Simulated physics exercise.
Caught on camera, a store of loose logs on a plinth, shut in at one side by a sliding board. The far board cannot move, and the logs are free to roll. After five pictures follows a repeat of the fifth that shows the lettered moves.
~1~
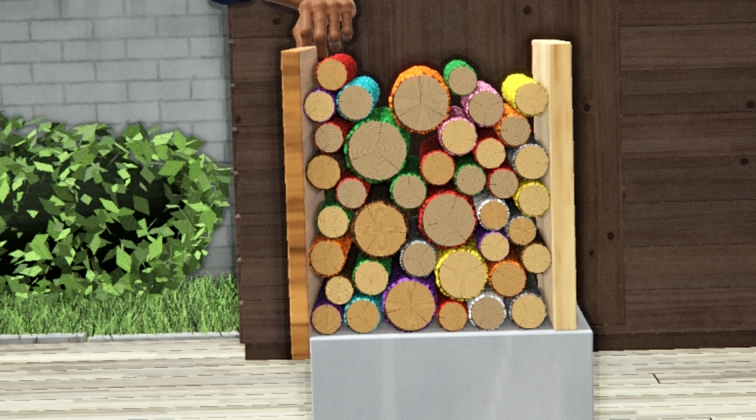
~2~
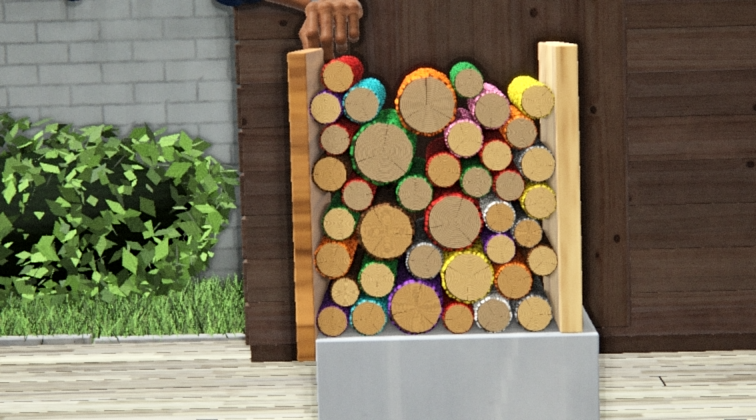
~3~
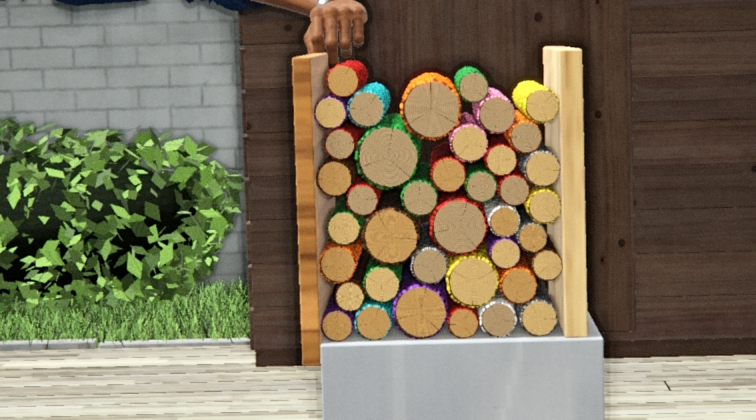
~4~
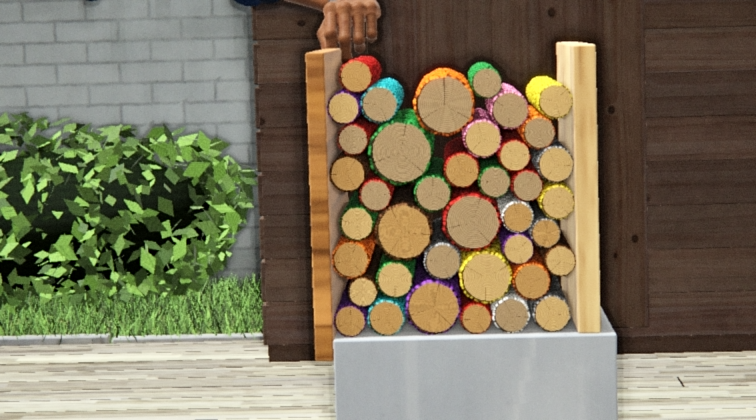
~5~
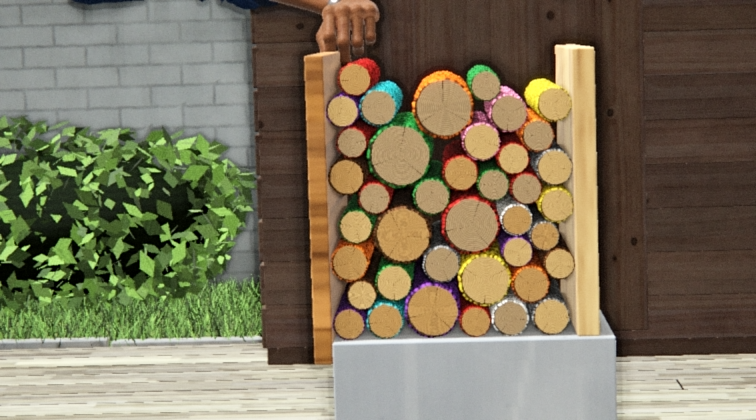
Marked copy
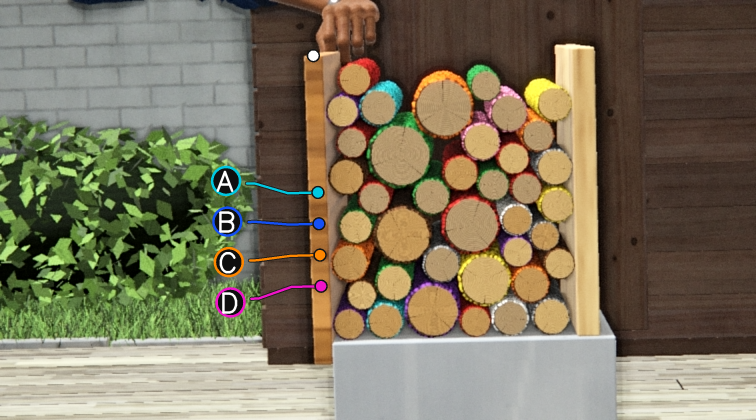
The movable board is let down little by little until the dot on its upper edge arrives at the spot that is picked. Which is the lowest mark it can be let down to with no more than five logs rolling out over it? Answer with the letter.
Down to B.
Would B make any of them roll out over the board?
Yes.
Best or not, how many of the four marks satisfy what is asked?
Two of them.
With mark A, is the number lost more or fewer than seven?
It loses fewer than seven.
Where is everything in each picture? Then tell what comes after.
The first frame shows a log (514, 131); a log (531, 99); side board (307, 191).
The second frame shows side board (313, 193); a log (332, 321).
The third frame shows a log (539, 318); a log (547, 265).
The fourth frame shows a log (545, 233); a log (375, 195).
The fifth frame shows a log (399, 155); a log (537, 136); a log (554, 104).
On the marked copy, A at (318, 192); B at (319, 224); C at (320, 255); D at (321, 286); the white dot at (313, 56).
With B. Early on, top of the board (326, 128).
Further on, top of the board (329, 212).
At the end, top of the board (329, 223), five out over the board.
As for the rest, A two out over the board; C more than five out over the board; D more than five out over the board.
